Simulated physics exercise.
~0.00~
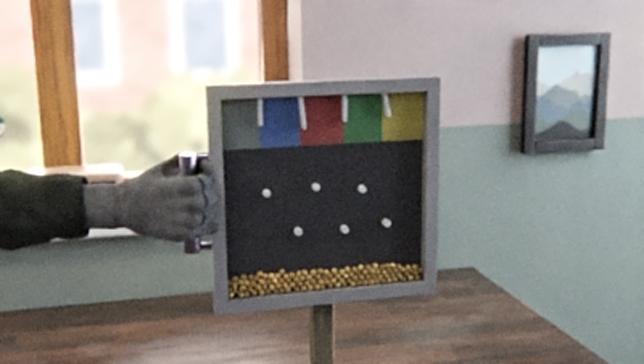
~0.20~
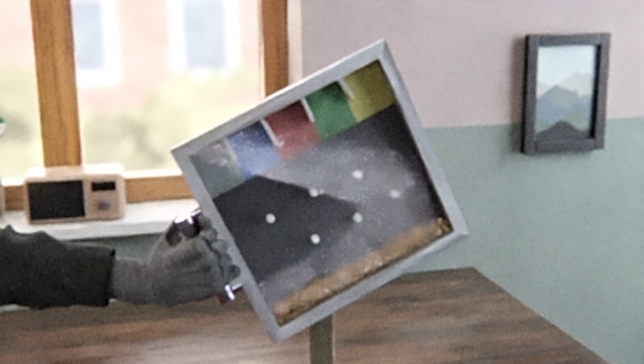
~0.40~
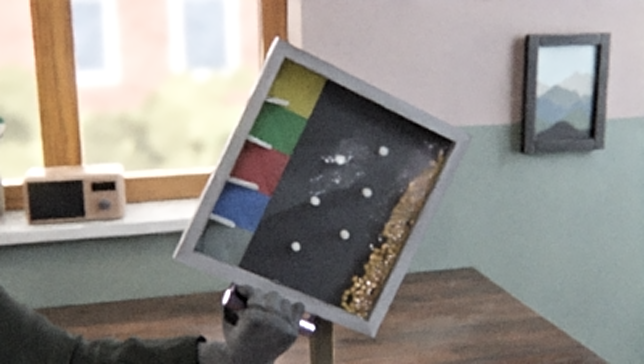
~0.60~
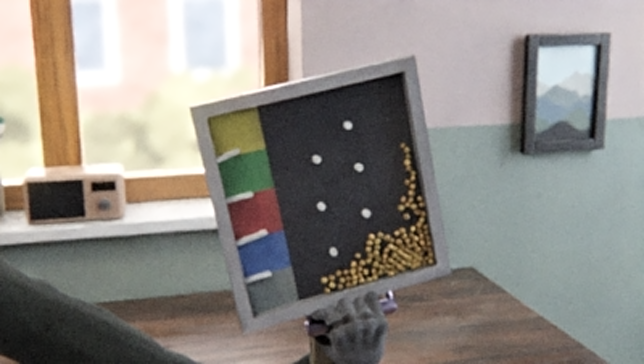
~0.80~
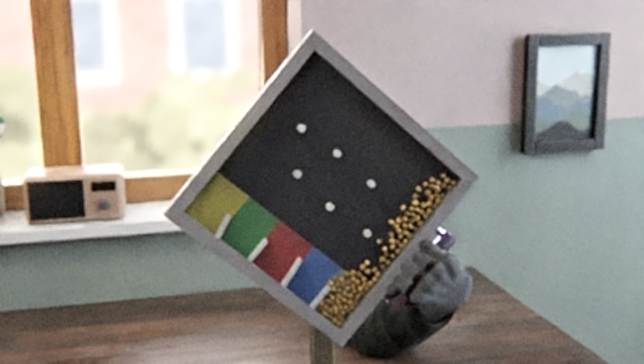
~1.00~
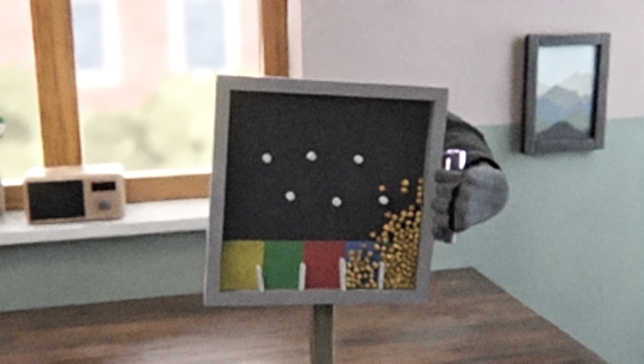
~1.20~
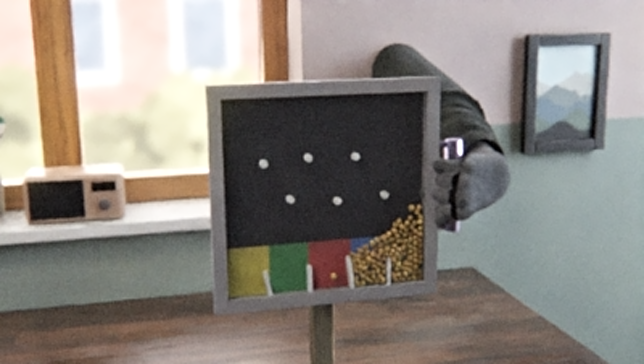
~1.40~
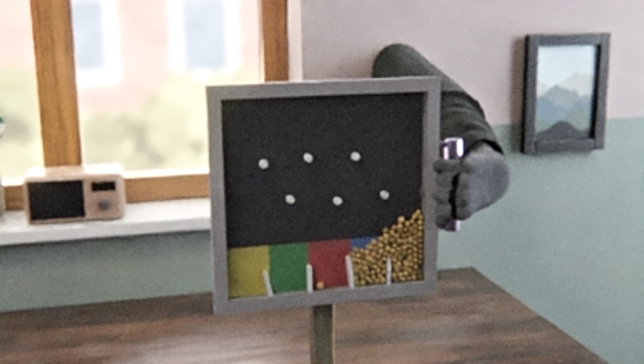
A gray-gloved hand in a dark sleeve grips the left side of a square gray-framed box on a wooden table, seen from the front in a room with a window and a mountain picture. Gold beads lie along the bottom, below small white pegs and coloured pockets at the top. The hand swings the box anticlockwise, and the beads slide to the right side. As it turns upside down, they tumble into the lower right corner. The box stops with its pockets at the bottom, the beads heaped over the gray and blue ones, while yellow, green and red stay nearly empty.
